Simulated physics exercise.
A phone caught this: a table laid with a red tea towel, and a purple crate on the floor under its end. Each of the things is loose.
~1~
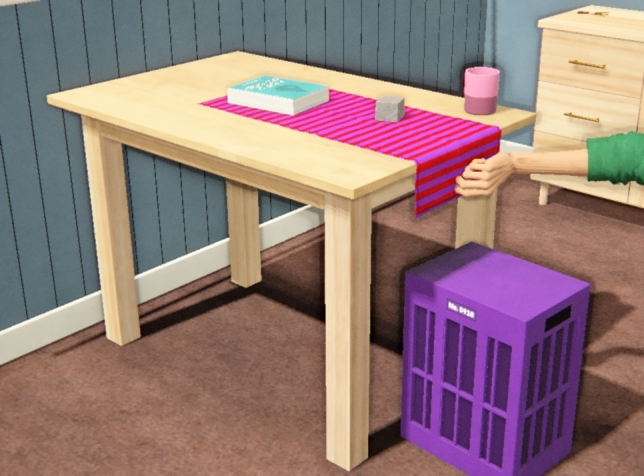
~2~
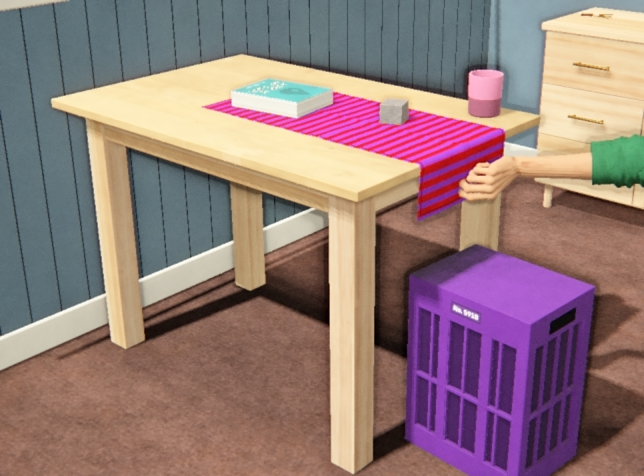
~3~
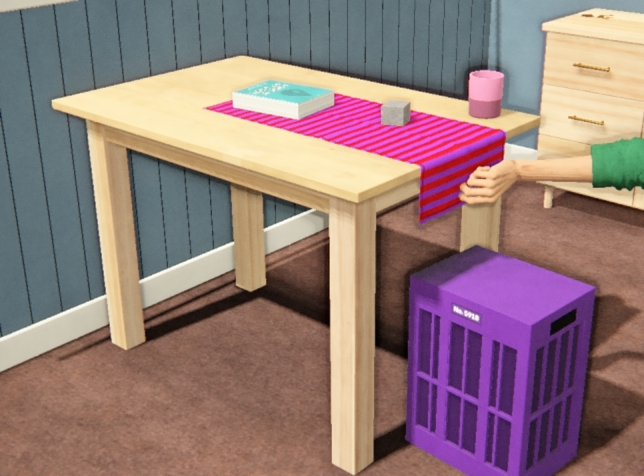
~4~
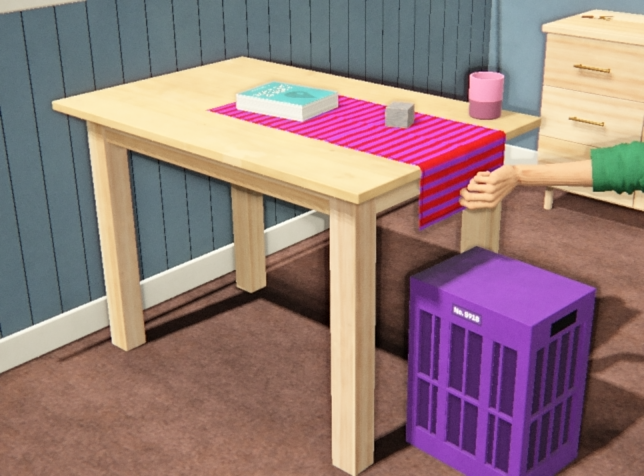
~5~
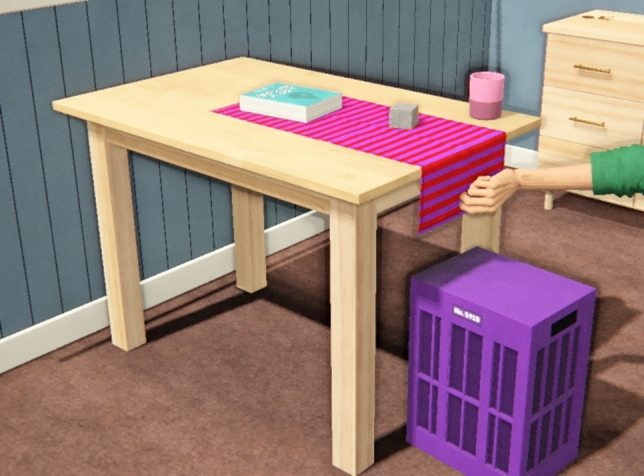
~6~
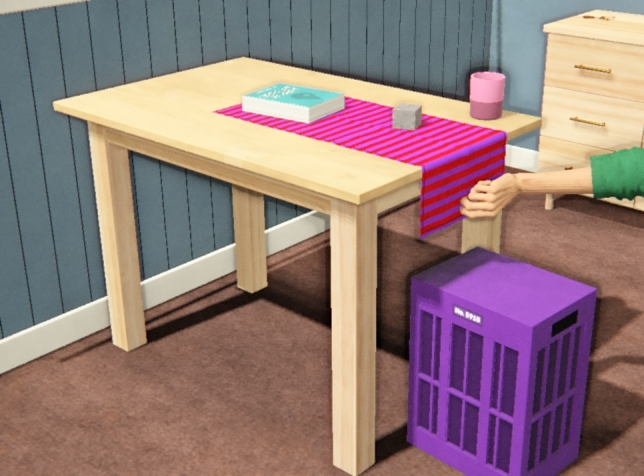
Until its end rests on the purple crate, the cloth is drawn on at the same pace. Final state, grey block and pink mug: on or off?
Grey block - on; pink mug - on.
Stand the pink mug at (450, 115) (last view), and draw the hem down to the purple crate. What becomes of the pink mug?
Placed so, it is carried off.
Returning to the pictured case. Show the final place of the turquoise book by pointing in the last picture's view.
In the last view, roughly at (331, 111).
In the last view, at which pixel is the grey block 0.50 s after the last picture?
Somewhere around (438, 123), I reckon.
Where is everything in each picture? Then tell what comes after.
The first frame shows tea towel end (414, 218); grey block (390, 99); pink mug (483, 71); turquoise book (278, 87); top of the crate (501, 294).
The second frame shows tea towel end (417, 221), far hem (201, 107); pink mug (486, 74); pink mug stands beside the cloth.
The third frame shows tea towel end (420, 225); grey block (396, 103).
The fourth frame shows tea towel end (419, 230), far hem (206, 111); pink mug (487, 76).
The fifth frame shows tea towel end (417, 234); grey block (405, 106).
The sixth frame shows tea towel end (419, 239), far hem (211, 112); grey block (407, 107); pink mug (488, 76); top of the crate (507, 299).
Then, 0.50 s after the last picture, hem going down; block carried along near (438, 123); mug unmoved.
Then, 0.90 s after the last picture, hem on the crate; block carried along near (452, 126); mug unmoved.
At rest, hem on the crate; block carried along near (452, 126); mug unmoved. The grey block keeps clear of the edge and the pink mug stays on the table.
